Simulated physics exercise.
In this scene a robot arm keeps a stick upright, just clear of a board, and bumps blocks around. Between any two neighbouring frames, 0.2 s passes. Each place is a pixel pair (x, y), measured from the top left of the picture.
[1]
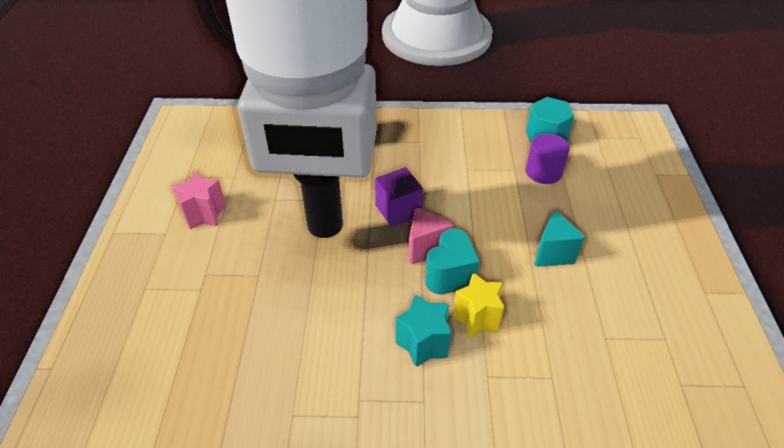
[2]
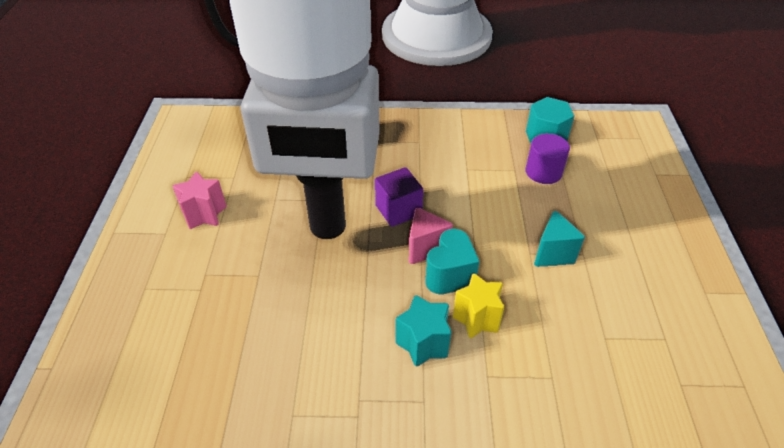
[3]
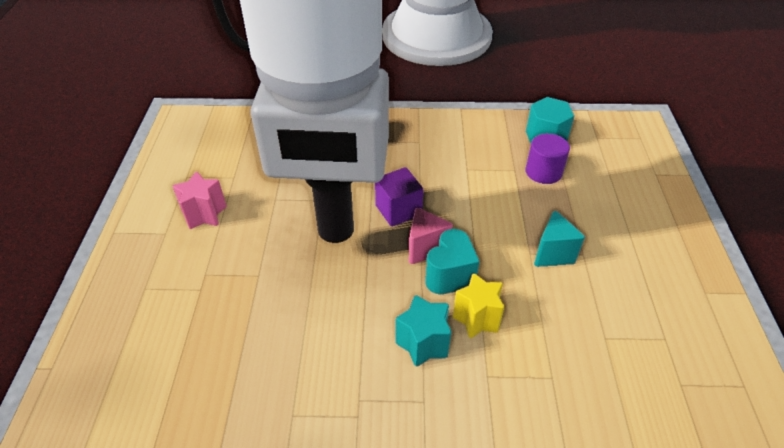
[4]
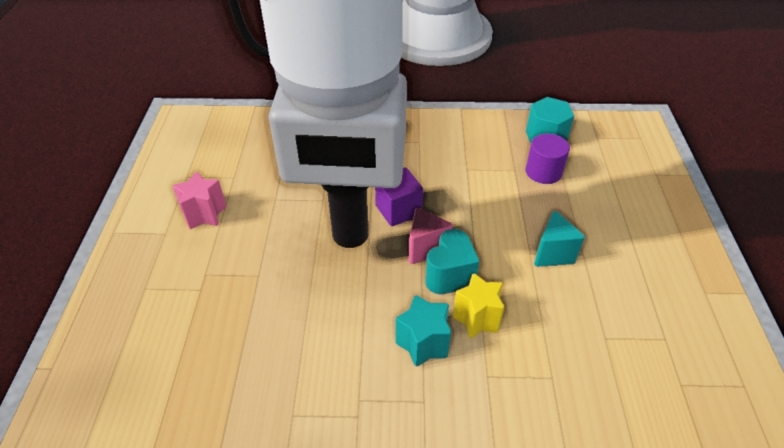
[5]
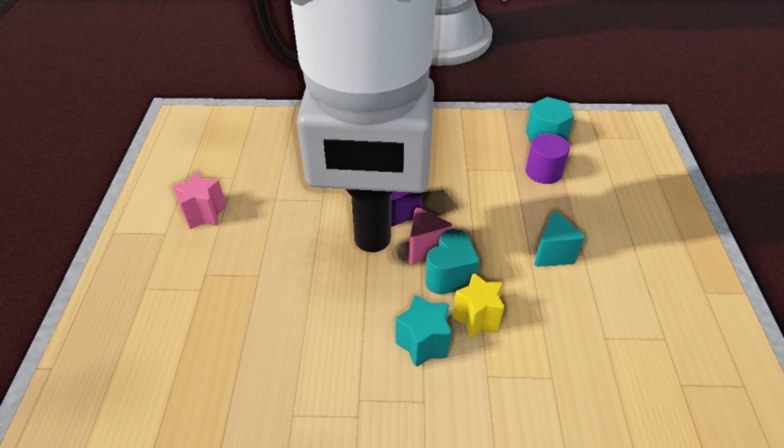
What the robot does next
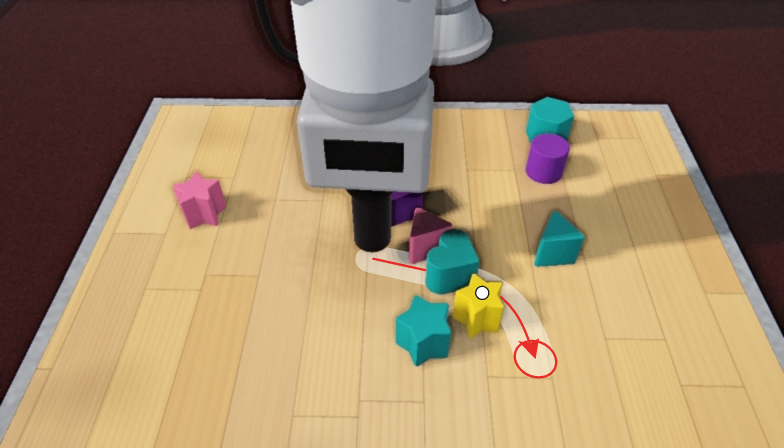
On a light wooden board, a white and grey robot arm holds a black stick upright, left of a cluster of purple, pink, turquoise and yellow blocks. The arm barely shifts at first, then slides right and slightly toward the viewer, partly covering the purple block, while the blocks stay still.
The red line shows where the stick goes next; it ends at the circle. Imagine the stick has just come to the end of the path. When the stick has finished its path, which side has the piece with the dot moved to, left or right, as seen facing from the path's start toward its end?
Displaced right.
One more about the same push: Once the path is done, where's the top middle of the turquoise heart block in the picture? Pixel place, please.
The spot you're after is about (555, 276) in the image.
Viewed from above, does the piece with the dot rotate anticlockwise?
I believe not.
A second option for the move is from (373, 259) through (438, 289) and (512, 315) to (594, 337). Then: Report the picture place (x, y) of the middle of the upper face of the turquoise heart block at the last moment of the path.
It is at (509, 256).
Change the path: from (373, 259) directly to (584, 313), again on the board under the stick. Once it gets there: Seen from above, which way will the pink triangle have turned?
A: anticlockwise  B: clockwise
Letter A.
Path on the board, from (373, 259) by way of (439, 273) and (503, 299) to (535, 359); the dot is on the yellow star block.
On the path given first. One third of the way, stick (441, 254); pink triangle (452, 224), turned 80° anticlockwise; turquoise heart block (484, 256).
Two thirds of the way, stick (508, 280); pink triangle (455, 225), turned 95° anticlockwise; turquoise heart block (546, 269), turned 40° anticlockwise; yellow star block (494, 305), turned 60° clockwise.
At the end, stick (542, 341); purple four-sided block in place; pink triangle (455, 225), turned 95° anticlockwise; turquoise heart block (555, 276), turned 65° anticlockwise; yellow star block (503, 328), turned 145° clockwise; turquoise triangle in place.
